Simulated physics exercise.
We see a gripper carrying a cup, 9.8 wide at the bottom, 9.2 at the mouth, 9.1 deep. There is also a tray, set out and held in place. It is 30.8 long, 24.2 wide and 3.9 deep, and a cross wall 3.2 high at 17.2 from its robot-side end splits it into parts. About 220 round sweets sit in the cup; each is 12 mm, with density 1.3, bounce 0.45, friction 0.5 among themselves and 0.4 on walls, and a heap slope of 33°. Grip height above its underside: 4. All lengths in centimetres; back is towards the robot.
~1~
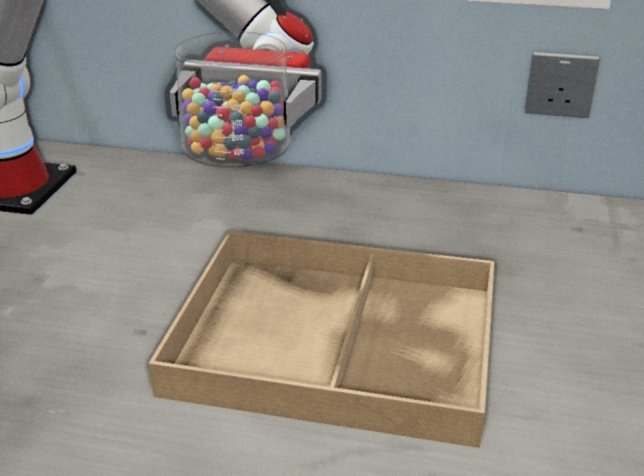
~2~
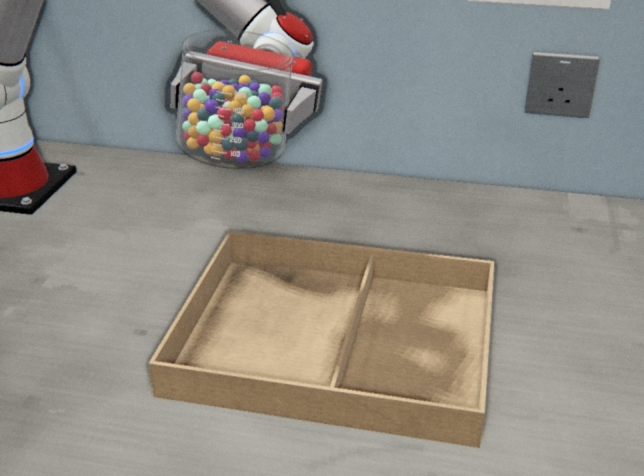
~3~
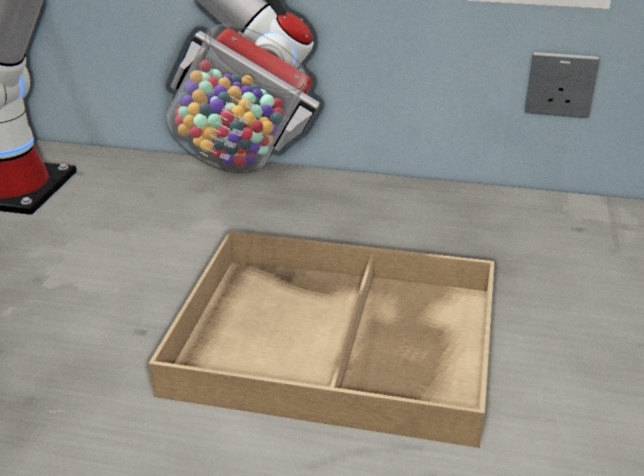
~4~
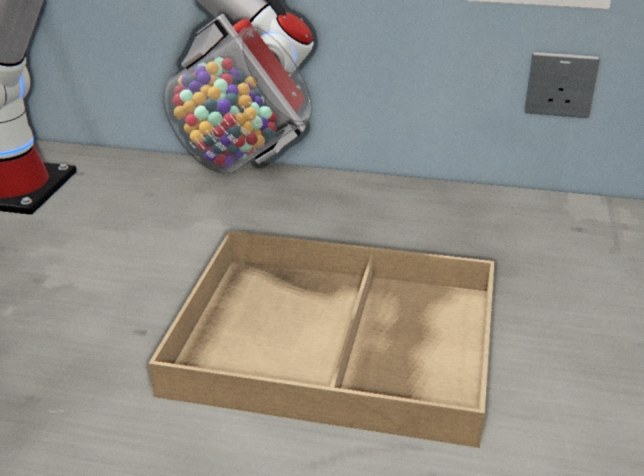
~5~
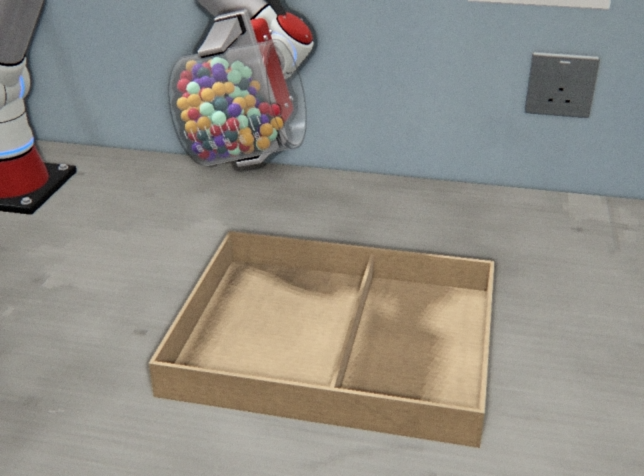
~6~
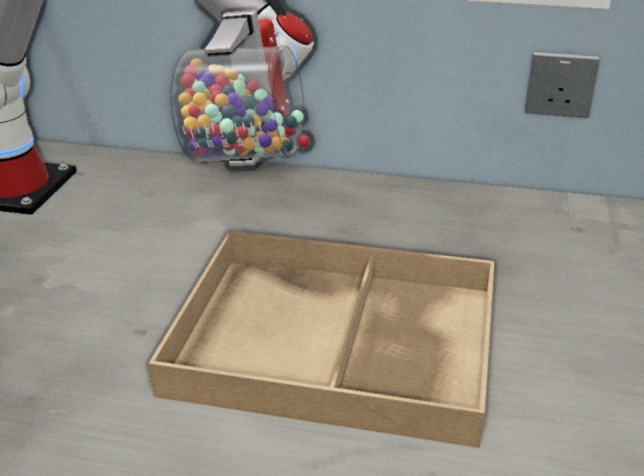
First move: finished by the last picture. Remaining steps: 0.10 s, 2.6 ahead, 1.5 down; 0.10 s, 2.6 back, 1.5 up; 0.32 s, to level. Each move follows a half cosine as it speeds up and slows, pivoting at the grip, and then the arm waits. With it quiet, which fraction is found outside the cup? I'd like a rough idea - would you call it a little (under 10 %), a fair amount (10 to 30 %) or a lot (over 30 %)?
I would call it a fair amount, 10 to 30 %.
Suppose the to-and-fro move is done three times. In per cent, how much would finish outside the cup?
It would then be around 35 per cent.
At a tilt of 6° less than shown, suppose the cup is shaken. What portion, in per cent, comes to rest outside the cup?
Roughly 5 percent.
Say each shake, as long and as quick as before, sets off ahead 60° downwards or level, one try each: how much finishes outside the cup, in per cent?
Try one gives about 5 in a hundred, try two about 30 in a hundred.
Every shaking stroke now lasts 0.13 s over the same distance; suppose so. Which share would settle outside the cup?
15 %.
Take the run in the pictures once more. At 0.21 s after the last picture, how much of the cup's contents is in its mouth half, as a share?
45 %.
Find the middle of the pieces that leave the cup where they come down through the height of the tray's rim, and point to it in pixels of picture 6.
Their middle lies around (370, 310).
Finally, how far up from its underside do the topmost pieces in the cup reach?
I'd say close to 6.5 cm.
Then, 0.21 s later, tilted 82° forward, highest piece 28 above the table; 200 in the cup, 1 in the robot-side part, 1 in the far-side part, 13 in flight or on a rim.
Then, 0.42 s later, tilted 20° forward, highest piece 30 above the table; 181 in the cup, 17 in the far-side part, 15 in the robot-side part, 2 in flight or on a rim.
Then, 0.72 s later, level, highest piece 28 above the table; 181 in the cup, 20 in the far-side part, 14 in the robot-side part.
Then, 1.77 s later, level, highest piece 28 above the table; 181 in the cup, 20 in the far-side part, 14 in the robot-side part.
At rest, 181 in the cup, 20 in the far-side part, 14 in the robot-side part. That is 16 % outside the cup.
